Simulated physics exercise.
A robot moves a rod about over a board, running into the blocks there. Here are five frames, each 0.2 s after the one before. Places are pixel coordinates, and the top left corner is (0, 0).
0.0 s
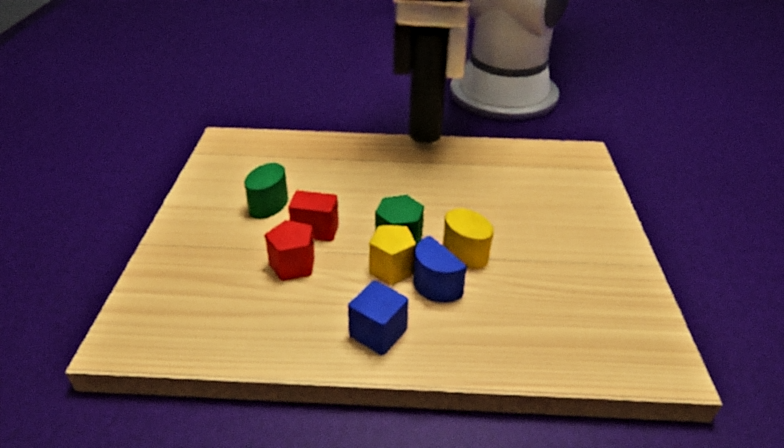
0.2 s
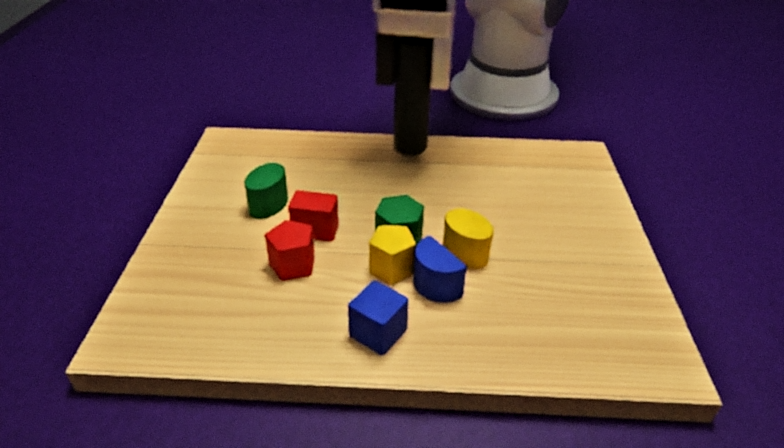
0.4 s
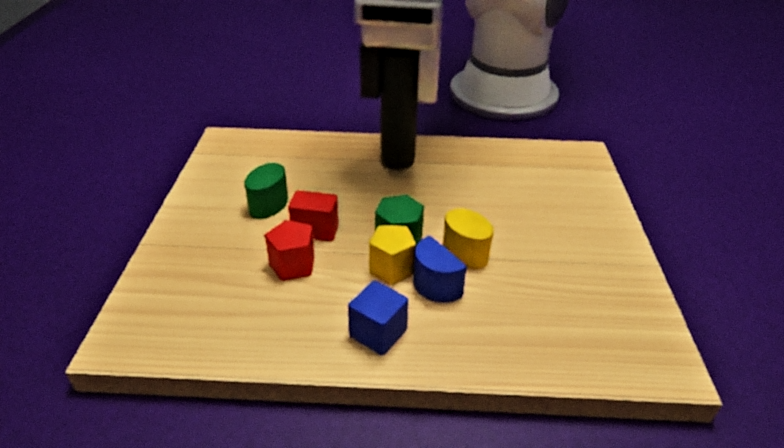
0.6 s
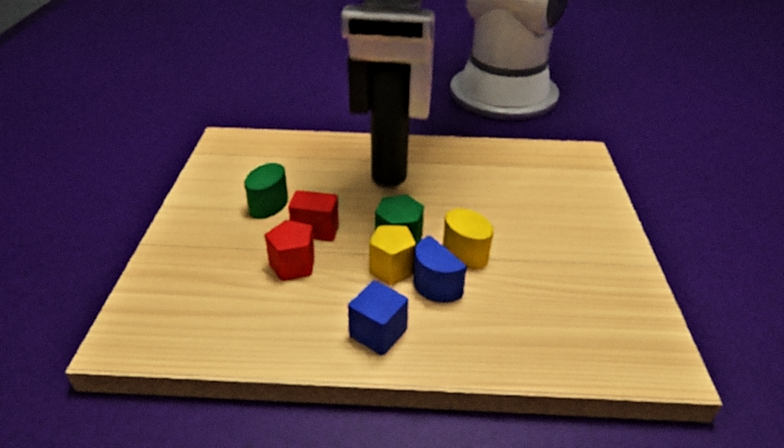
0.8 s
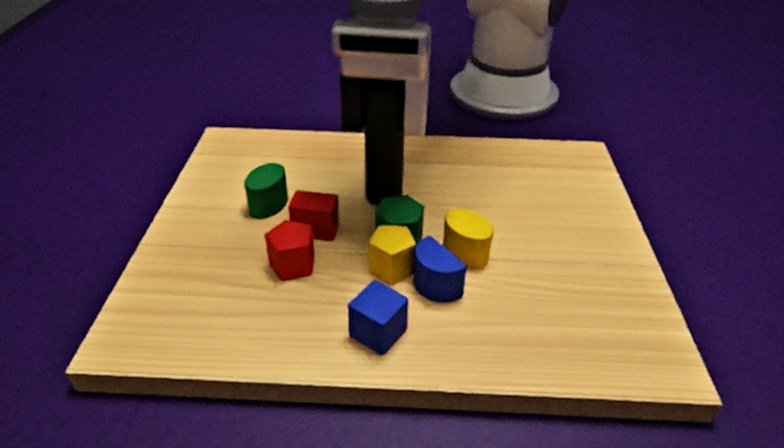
A black rod held by a robot's gripper moves over a pale wooden board on a purple surface, seen from a fixed view in front and above. Red blocks and a green one sit at left, a green six-sided block, yellow pentagon, blue D-shaped piece and yellow block near the middle, a blue cube nearest. The rod glides forward and slightly left from the back edge, nearing the green six-sided block, while every block stays still.
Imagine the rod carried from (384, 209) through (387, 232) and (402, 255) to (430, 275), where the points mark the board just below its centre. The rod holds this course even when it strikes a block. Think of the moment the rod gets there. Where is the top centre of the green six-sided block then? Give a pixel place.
At pixel (473, 265).
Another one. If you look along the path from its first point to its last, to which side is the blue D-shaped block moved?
So, looking from the first point of the path to the last, the blue D-shaped block moves leftwards.
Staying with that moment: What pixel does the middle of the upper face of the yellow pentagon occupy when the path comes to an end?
Somewhere near (392, 261).
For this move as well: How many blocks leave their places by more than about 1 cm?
Three or more blocks move more than 1 cm.
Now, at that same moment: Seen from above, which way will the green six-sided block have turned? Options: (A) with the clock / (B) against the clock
Answer: B.
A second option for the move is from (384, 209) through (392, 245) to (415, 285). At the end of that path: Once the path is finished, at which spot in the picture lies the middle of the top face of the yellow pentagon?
The middle of its upper face will lie at (393, 283).
The first path, step by step. One third of the way, rod at (387, 221); yellow pentagon at (393, 252), turned 30° clockwise; green six-sided block at (412, 225), turned 20° anticlockwise.
Two thirds of the way, rod at (403, 244); yellow pentagon at (392, 261), turned 45° clockwise; green six-sided block at (438, 247), turned 40° anticlockwise; blue D-shaped block at (465, 281), turned 25° clockwise.
At the end, rod at (431, 263); yellow pentagon at (392, 261), turned 45° clockwise; green six-sided block at (473, 265), turned 50° anticlockwise; blue D-shaped block at (490, 302), turned 65° clockwise; yellow elliptical block in place.
